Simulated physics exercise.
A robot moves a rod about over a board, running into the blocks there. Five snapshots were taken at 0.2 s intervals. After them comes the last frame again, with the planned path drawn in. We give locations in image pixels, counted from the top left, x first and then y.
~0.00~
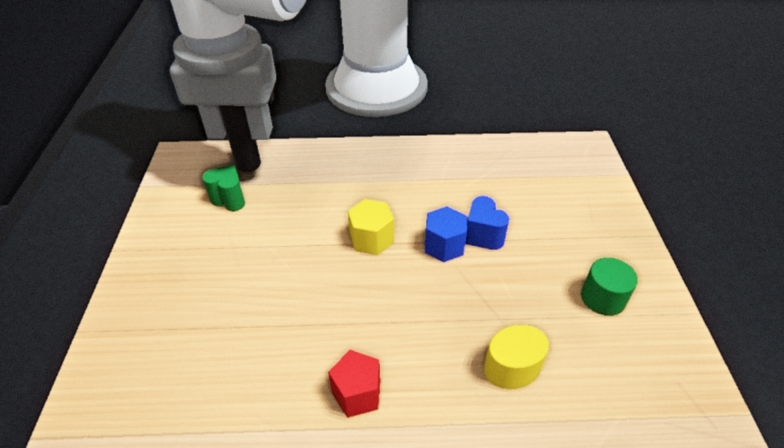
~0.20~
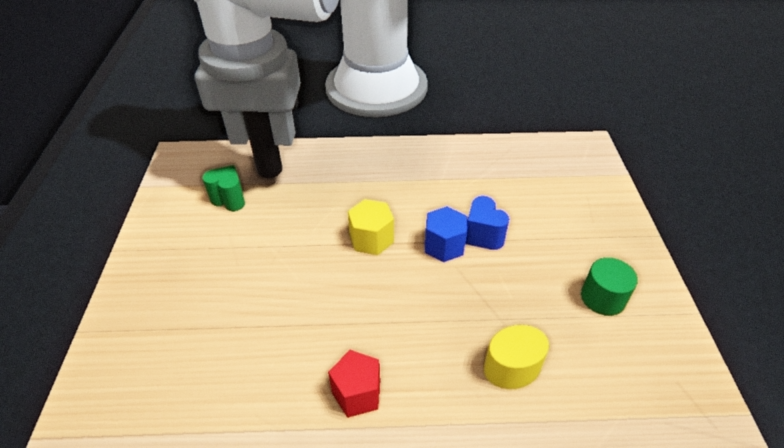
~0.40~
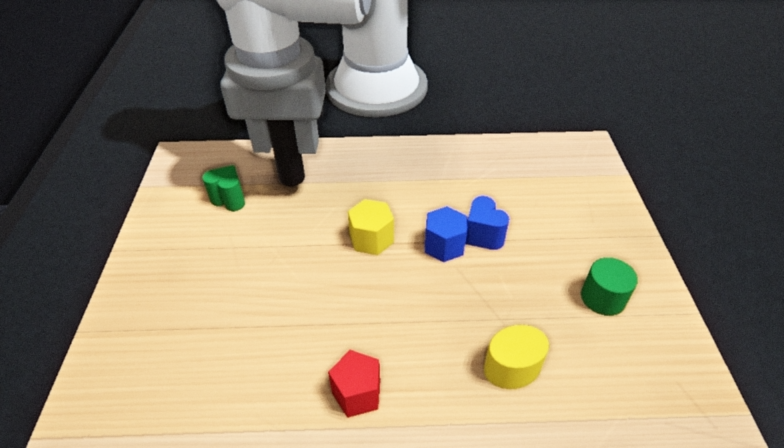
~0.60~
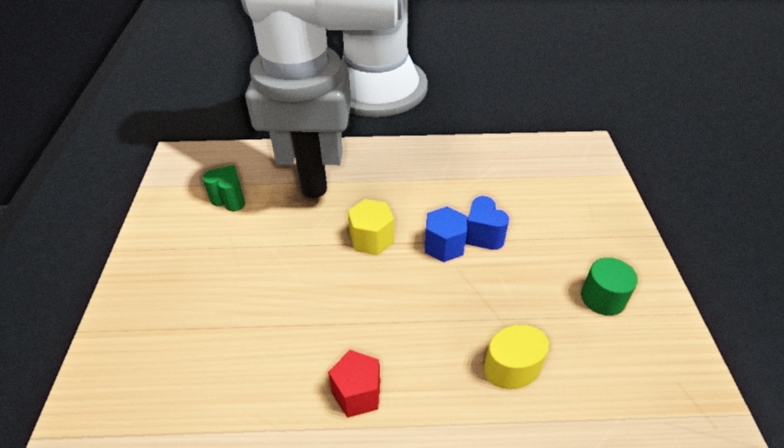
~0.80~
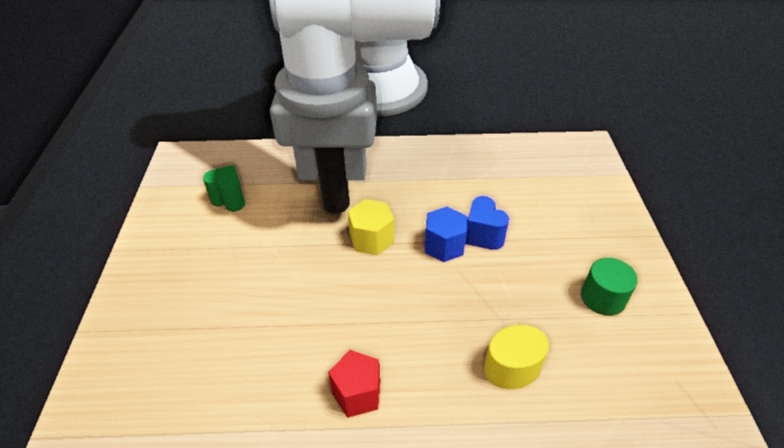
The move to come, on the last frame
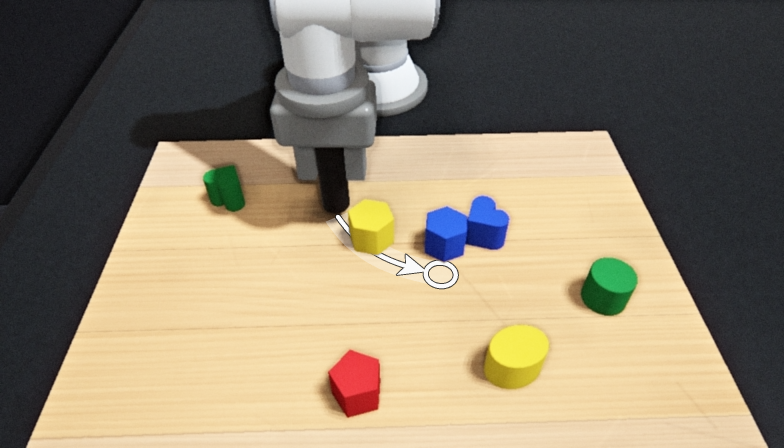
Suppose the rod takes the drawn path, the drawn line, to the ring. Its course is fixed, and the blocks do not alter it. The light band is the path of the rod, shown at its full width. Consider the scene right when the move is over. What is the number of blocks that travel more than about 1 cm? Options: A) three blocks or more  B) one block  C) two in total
(A)
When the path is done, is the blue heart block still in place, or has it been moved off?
By the last moment of the path, the blue heart block has shifted.
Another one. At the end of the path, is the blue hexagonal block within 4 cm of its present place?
That would be a no.
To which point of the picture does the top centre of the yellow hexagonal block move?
My estimate: (481, 258).
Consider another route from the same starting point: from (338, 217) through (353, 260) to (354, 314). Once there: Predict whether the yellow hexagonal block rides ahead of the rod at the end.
The rod has moved past the yellow hexagonal block by the time the path ends.
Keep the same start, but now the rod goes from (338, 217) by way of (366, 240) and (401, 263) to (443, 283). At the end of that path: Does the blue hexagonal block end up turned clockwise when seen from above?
Answer: No.
Path on the board, from (338, 217) through (361, 242) and (396, 263) to (441, 274).
On the path given first. One third of the way, rod (360, 231); yellow hexagonal block (394, 226), turned 25° anticlockwise.
Two thirds of the way, rod (397, 252); yellow hexagonal block (434, 242), turned 45° anticlockwise; blue hexagonal block (473, 225), turned 20° anticlockwise; blue heart block (502, 207), turned 30° anticlockwise.
At the end, rod (442, 263); yellow hexagonal block (481, 258), turned 30° anticlockwise; blue hexagonal block (506, 231), turned 75° anticlockwise; blue heart block (509, 201), turned 60° anticlockwise.
